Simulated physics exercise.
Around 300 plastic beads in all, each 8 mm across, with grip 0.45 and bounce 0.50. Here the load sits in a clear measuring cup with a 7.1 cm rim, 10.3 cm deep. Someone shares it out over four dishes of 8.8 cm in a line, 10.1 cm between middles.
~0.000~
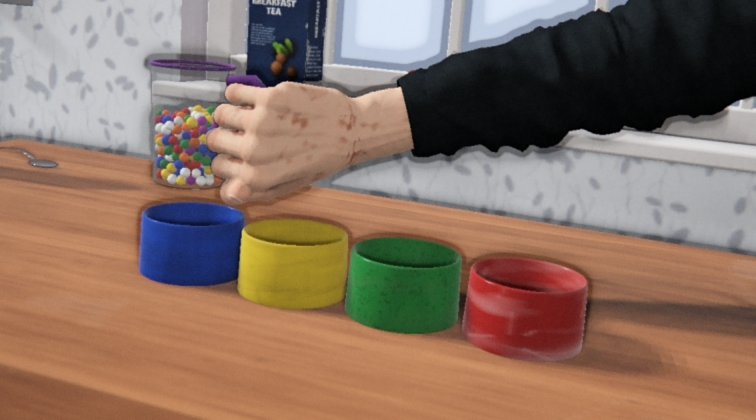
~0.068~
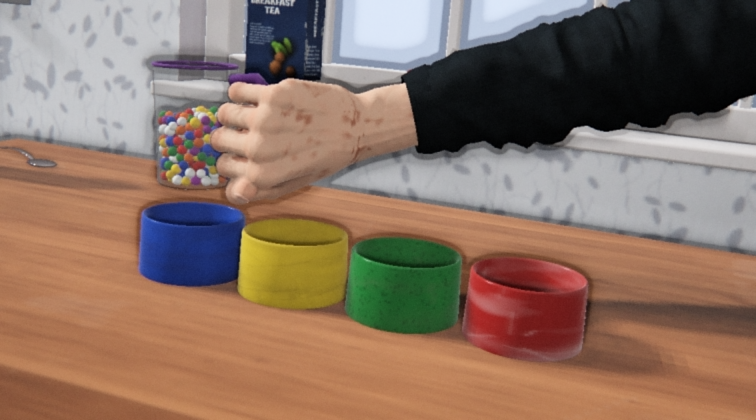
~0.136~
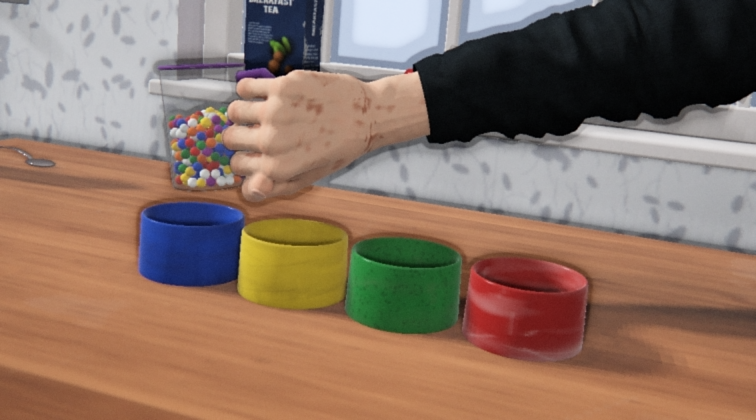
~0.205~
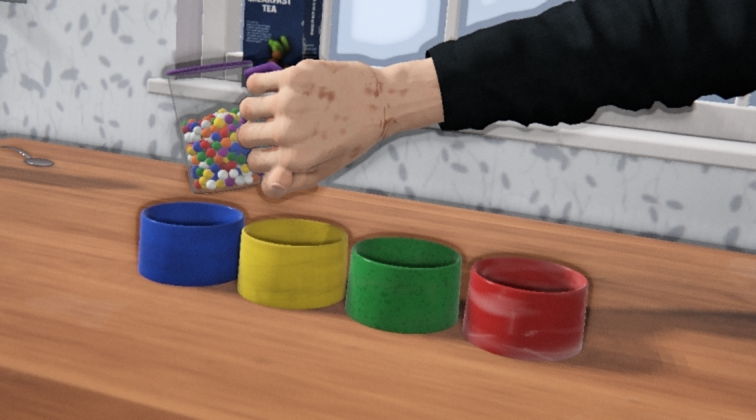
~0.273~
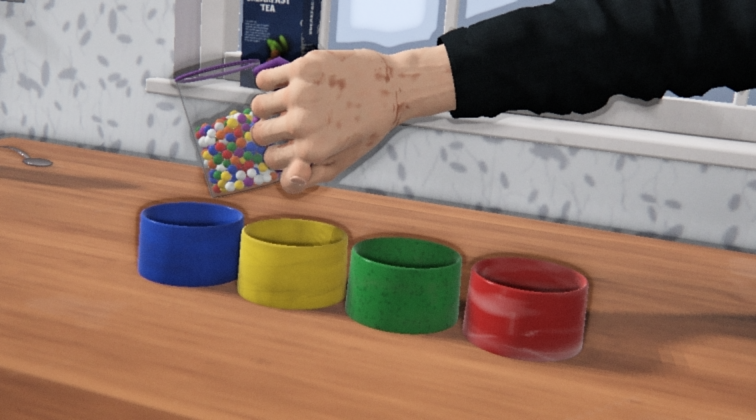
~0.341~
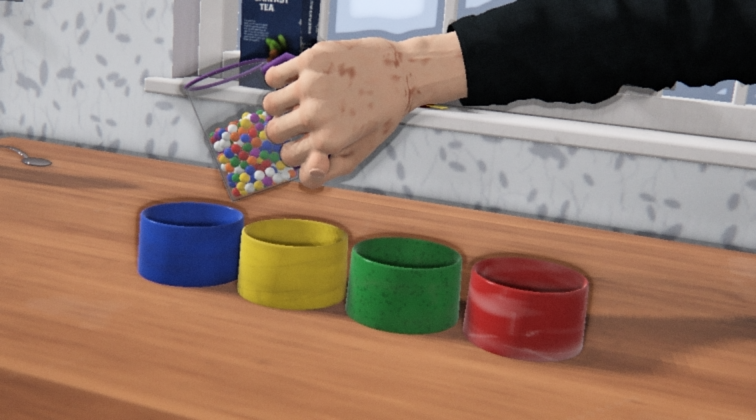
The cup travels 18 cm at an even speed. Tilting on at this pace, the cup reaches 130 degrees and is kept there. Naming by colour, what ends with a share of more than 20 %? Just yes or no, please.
In short: Red no, blue no, green no, yellow yes, counter no.
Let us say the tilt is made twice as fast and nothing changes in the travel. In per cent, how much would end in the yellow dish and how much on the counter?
Shares: Yellow dish 100, counter 0.
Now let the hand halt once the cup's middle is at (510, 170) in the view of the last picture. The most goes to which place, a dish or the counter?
That'd be green, it takes the most.
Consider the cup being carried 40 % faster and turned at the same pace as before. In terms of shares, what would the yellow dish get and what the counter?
The shares would then be yellow 100 and counter 0.
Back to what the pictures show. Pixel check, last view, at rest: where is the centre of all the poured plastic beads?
I'd put it at about (295, 264).
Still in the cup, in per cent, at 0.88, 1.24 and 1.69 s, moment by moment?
It goes roughly like this: 100, 95, 0 per cent.
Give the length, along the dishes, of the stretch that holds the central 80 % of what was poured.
Roughly 5 centimetres.
Then, at 0.88 s, tilt 75 degrees; cup holds 100 %.
Then, at 1.24 s, tilt 108 degrees; cup holds 95 %, yellow 5 %.
After 1.69 s, tilt 130 degrees; cup holds 0 %, yellow 100 %.
In the end, at 2.2 s, red 0 %, blue 0 %, green 0 %, yellow 100 %, counter 0 %.
